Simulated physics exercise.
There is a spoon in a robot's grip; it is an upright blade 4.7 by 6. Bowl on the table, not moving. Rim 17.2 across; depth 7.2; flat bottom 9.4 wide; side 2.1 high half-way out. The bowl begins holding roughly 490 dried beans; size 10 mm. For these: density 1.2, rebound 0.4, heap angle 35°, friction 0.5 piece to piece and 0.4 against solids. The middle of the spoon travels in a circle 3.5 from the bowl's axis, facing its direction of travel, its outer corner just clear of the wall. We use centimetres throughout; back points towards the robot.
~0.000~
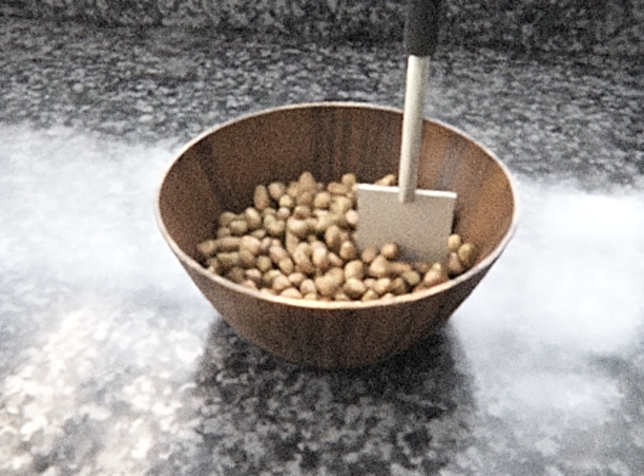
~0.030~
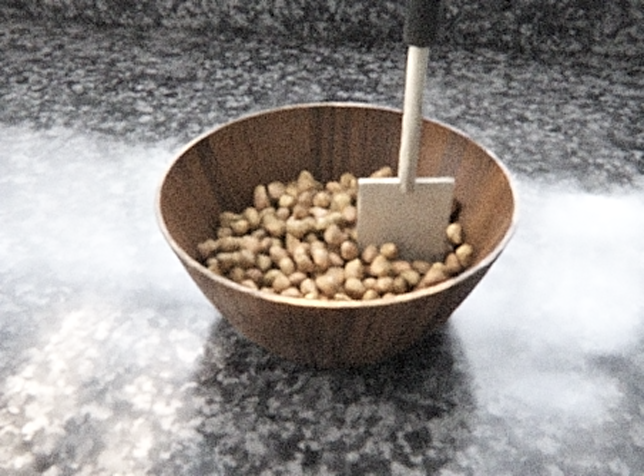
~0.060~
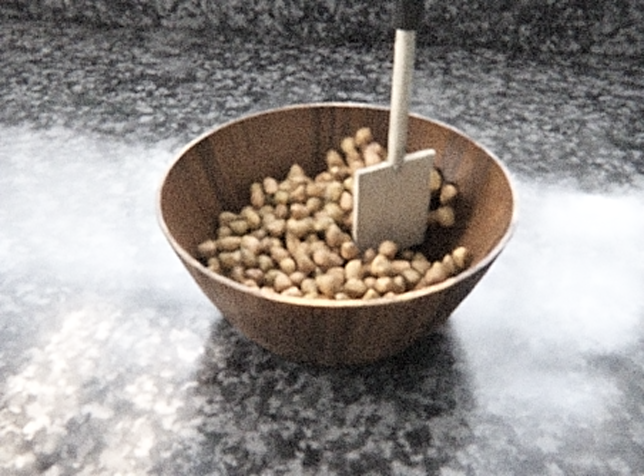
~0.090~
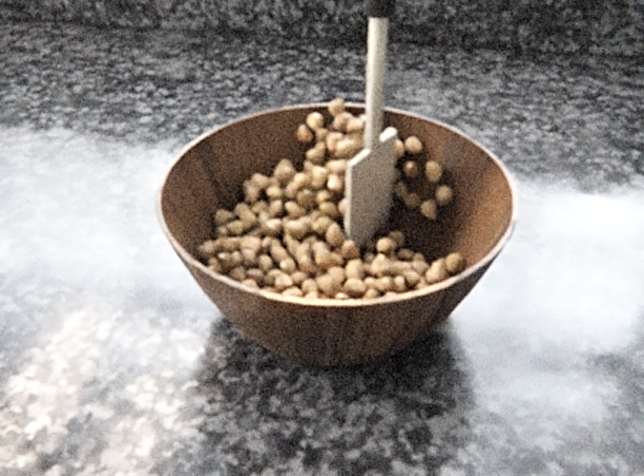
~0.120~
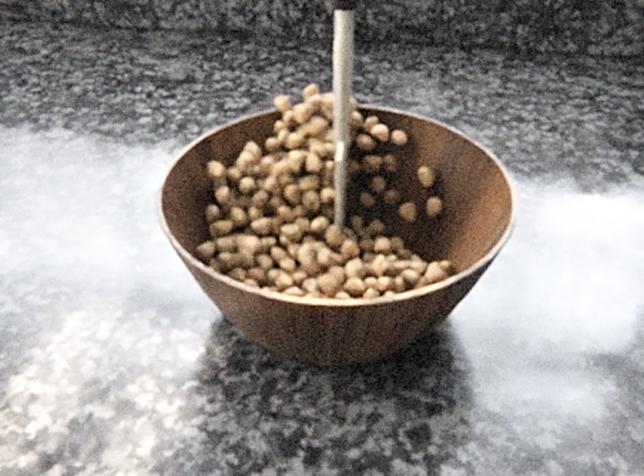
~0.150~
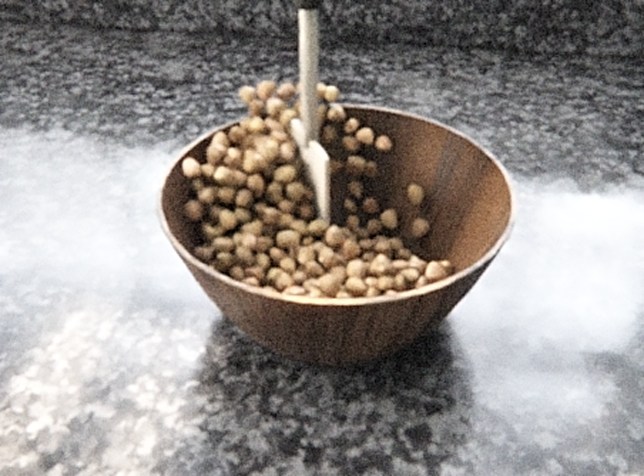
The footage shows a wooden bowl of dried beans on a speckled countertop as a flat, upright paddle sweeps from the right side around the back toward the left, pushing the beans into a raised heap at the back left.
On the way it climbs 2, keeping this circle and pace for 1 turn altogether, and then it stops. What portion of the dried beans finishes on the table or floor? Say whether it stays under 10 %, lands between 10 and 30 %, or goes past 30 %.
It lands between 10 and 30 %.
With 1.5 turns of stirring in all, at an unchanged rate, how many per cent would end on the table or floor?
It would be around 20 per cent.
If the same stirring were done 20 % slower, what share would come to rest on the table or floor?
It would be near 10 per cent.
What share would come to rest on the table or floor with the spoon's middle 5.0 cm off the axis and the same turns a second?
It would be near 0 per cent.
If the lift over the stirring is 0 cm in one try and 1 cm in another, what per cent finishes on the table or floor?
Near 20 in a hundred, then 20 in a hundred.
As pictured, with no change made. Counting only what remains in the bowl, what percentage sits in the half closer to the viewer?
About 50 per cent.
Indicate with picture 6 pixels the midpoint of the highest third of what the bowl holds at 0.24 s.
Around (241, 244).
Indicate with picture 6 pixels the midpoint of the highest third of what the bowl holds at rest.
Somewhere close to (384, 242).
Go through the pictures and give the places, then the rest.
In the first picture, spoon neck at (410, 164), 0° round; upper third of the load around (329, 246), from x 205 to 465, top at y 180; 487 in the bowl.
In the second picture, spoon neck at (409, 154), 11° round; upper third of the load around (334, 238), from x 205 to 465, top at y 180.
In the third picture, spoon neck at (398, 135), 37° round; upper third of the load around (335, 216), from x 205 to 460, top at y 140.
In the fourth picture, spoon neck at (374, 121), 65° round; upper third of the load around (326, 196), from x 205 to 455, top at y 110.
In the fifth picture, spoon neck at (342, 113), 94° round; upper third of the load around (303, 185), from x 205 to 445, top at y 95.
In the sixth picture, spoon neck at (310, 113), 122° round; upper third of the load around (271, 178), from x 190 to 445, top at y 90; 484 in the bowl, 3 in flight or on the tool.
After 0.24 s, 209° round, highest piece 10 above the table; 465 in the bowl, 2 on the table or floor, 20 in flight or on the tool.
After 0.34 s, 297° round, highest piece 11 above the table; 430 in the bowl, 24 on the table or floor, 33 in flight or on the tool.
After 0.58 s, 0° round, highest piece 6 above the table; 410 in the bowl, 77 on the table or floor.
After 1.28 s, 0° round, highest piece 6 above the table; 410 in the bowl, 77 on the table or floor.
At rest, 410 in the bowl, 77 on the table or floor. That is 16 % on the table or floor.
